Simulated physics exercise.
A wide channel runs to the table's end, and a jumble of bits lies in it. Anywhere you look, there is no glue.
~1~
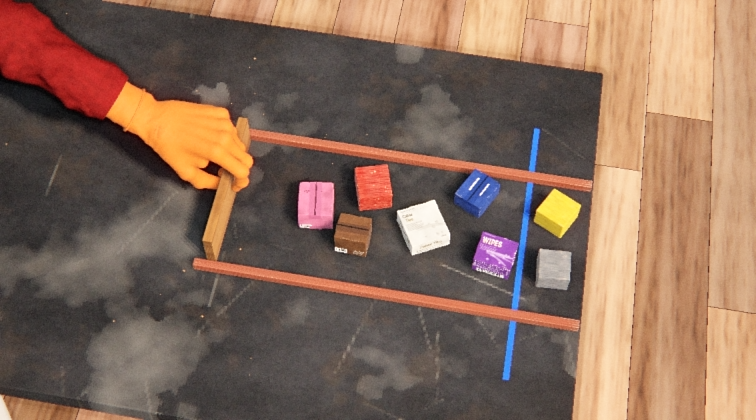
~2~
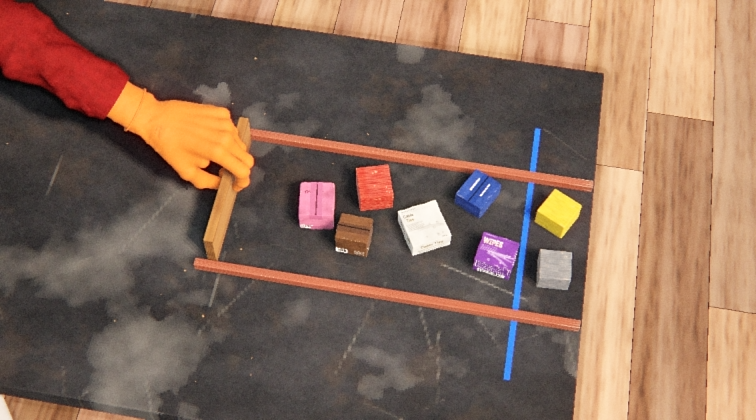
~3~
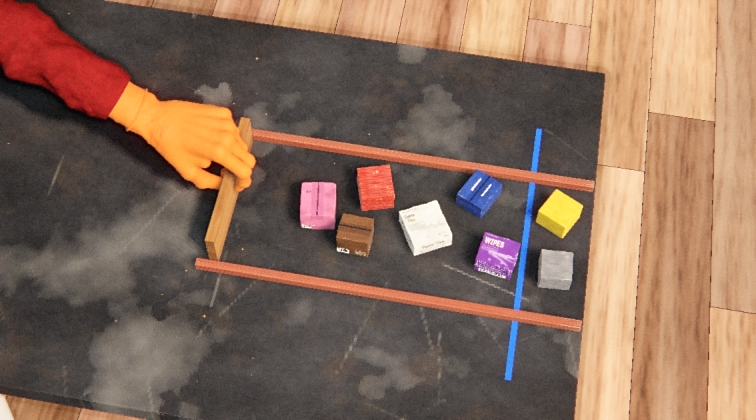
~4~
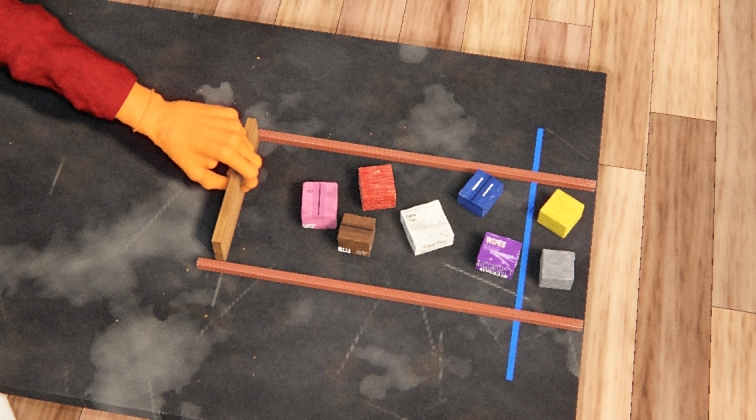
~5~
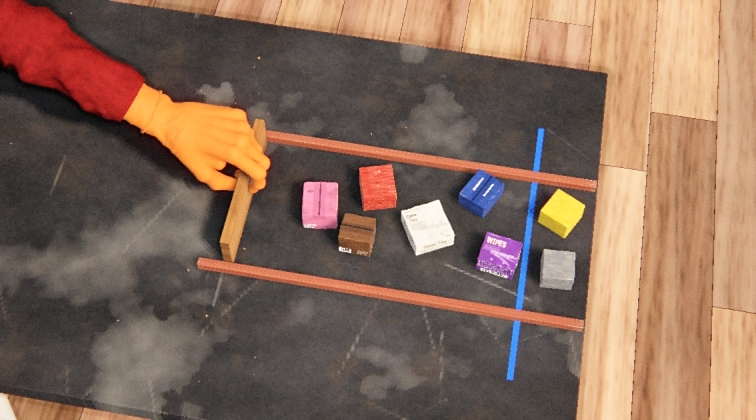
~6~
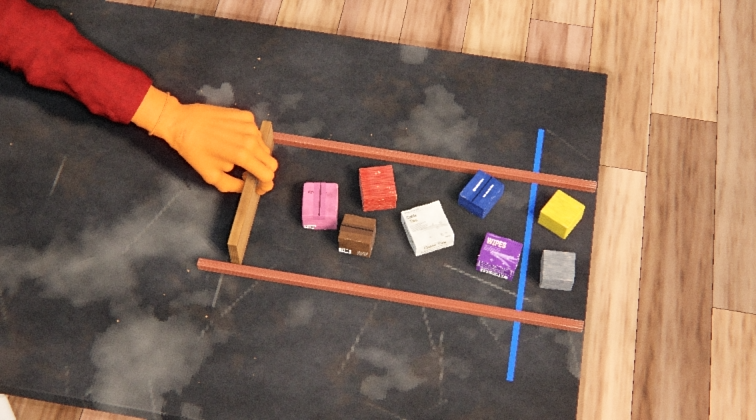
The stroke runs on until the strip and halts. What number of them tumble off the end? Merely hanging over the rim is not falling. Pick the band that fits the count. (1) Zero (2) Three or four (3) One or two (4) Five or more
2, three or four.
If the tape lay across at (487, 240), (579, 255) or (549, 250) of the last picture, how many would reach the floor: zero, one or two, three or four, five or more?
Tape by tape, the falls would be: One to two, then 5 or more, then five or more.
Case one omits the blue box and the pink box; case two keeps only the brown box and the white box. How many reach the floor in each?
The answer is 1 and then 2.
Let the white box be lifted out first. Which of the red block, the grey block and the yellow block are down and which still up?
Red block: Still up; grey block: Down; yellow block: Down.
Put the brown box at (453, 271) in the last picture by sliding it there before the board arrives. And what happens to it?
Here it holds its spot.
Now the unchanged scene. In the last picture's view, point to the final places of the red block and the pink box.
The one named first is at (551, 200), the next at (545, 244).
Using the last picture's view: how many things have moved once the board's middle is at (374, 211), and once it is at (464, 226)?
The first count is 4, and then it's 7.
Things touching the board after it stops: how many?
3 in contact.
A little later, none off yet; grey block at rest near (557, 270); yellow block at rest near (561, 214); purple box at rest near (499, 256).
Next, none off yet; grey block tilted a little near (604, 282); yellow block moving near (567, 216); purple box shifted well along near (568, 267).
When it is over, the number that fall off is three or four; down, purple box, yellow block and grey block.
